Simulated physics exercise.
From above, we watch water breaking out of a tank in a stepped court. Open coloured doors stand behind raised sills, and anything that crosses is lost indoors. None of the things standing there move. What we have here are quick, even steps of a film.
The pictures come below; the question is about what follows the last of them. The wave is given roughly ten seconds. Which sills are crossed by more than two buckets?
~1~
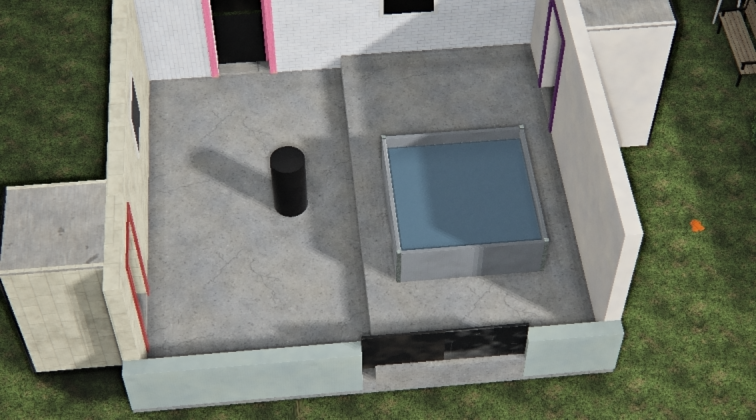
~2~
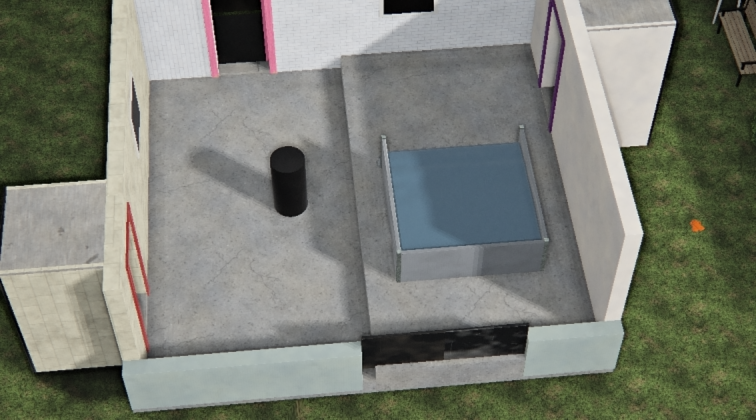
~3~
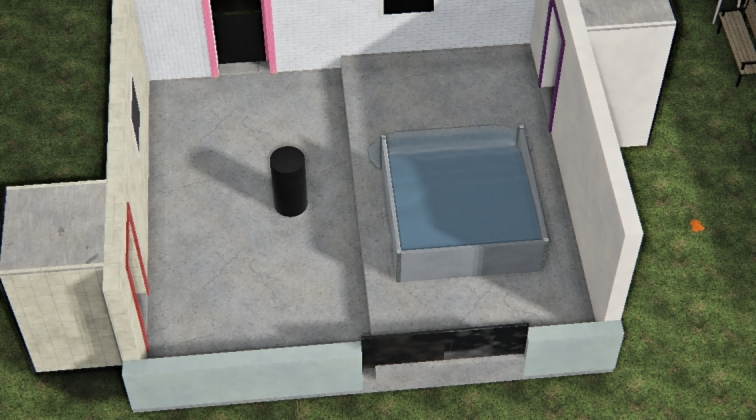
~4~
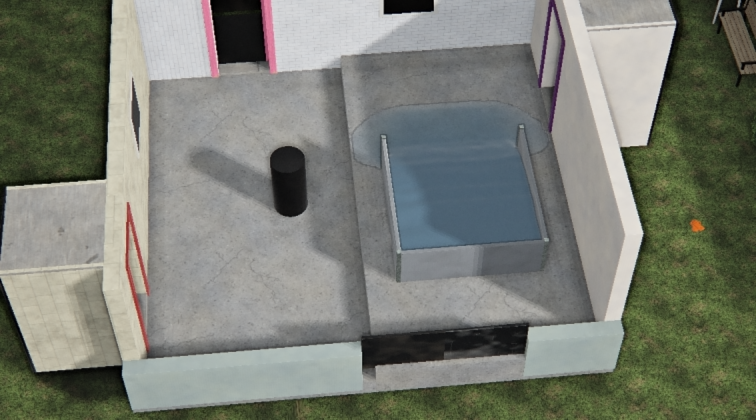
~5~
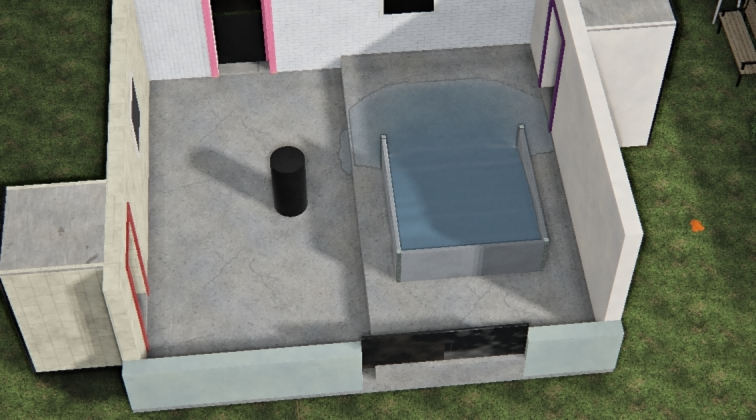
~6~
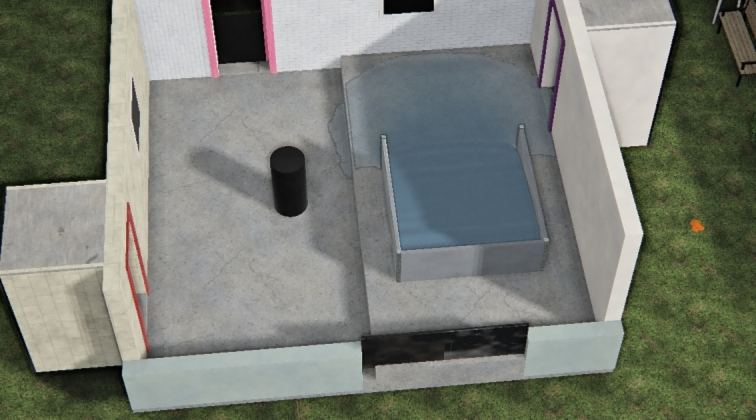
Result: Red door: Two buckets or fewer. Pink door: More than two buckets. Purple door: More than two buckets.
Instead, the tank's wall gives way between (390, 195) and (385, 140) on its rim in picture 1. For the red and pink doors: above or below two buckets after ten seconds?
Checking the doors, red surpasses the cutoff; pink, on the other hand, surpasses the cutoff.
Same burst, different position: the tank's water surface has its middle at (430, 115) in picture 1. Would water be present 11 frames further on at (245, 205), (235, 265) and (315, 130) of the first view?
My reading is missed by the flood first, missed by the flood next and missed by the flood last.
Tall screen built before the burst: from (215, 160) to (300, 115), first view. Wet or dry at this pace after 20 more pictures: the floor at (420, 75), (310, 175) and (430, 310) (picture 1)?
Taking them in order, I'd say soaked, parched and parched.
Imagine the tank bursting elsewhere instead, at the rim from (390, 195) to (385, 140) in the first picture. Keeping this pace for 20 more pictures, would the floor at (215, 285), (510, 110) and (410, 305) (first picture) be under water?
Sequence of results: Reached by the flood, missed by the flood, missed by the flood.
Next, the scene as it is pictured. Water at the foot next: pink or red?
My pick is the door marked pink.
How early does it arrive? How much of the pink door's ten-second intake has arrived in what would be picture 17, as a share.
Working it through, I arrive at 0 %.
A moment on, water covers 30 % of the floor; the red door not reached, the pink door not reached, the purple door under two buckets in.
Next, water covers 30 % of the floor; the red door not reached, the pink door wet at the sill, nothing in, the purple door over two buckets in.
Then, water covers 45 % of the floor; the red door not reached, the pink door under two buckets in, the purple door far over two buckets in.
Later, water covers 80 % of the floor; the red door wet at the sill, nothing in, the pink door over two buckets in, the purple door far over two buckets in.
In the end, water covers 95 % of the floor; the red door wet at the sill, nothing in, the pink door over two buckets in, the purple door far over two buckets in.
